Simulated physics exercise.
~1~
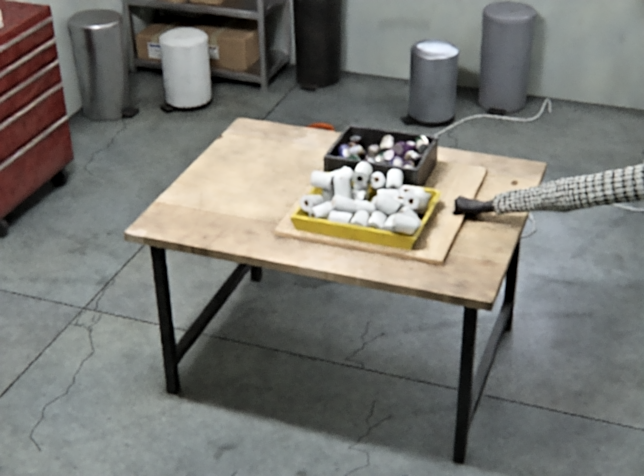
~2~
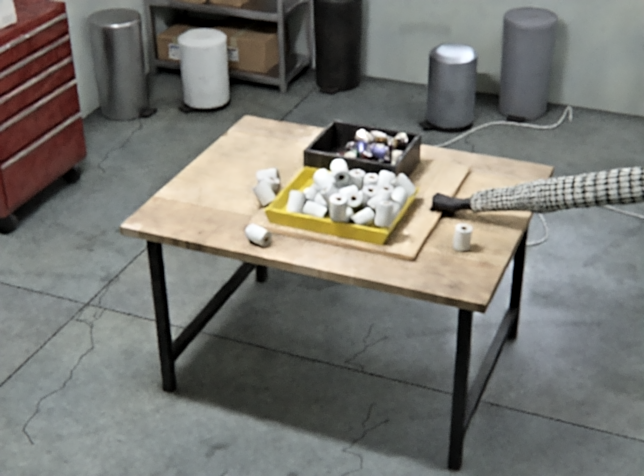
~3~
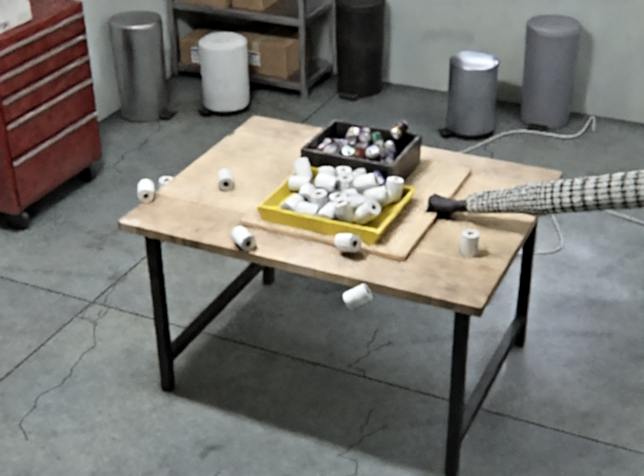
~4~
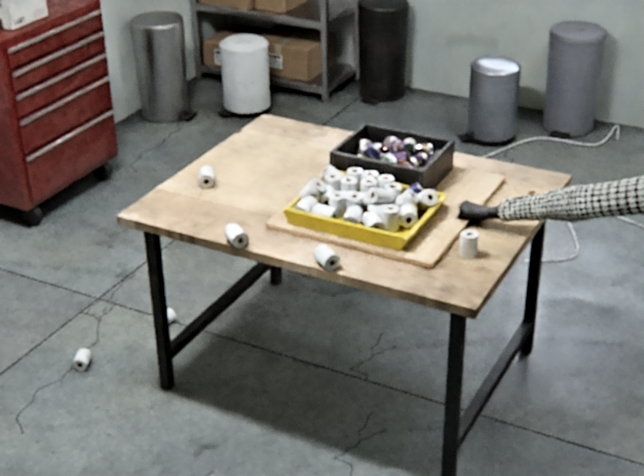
White rolls spilled from a yellow crate as a board carrying it and a black crate of small cans slid left on a table, then back right; several rolled across the tabletop and some dropped to the floor, while most stayed in the crate.
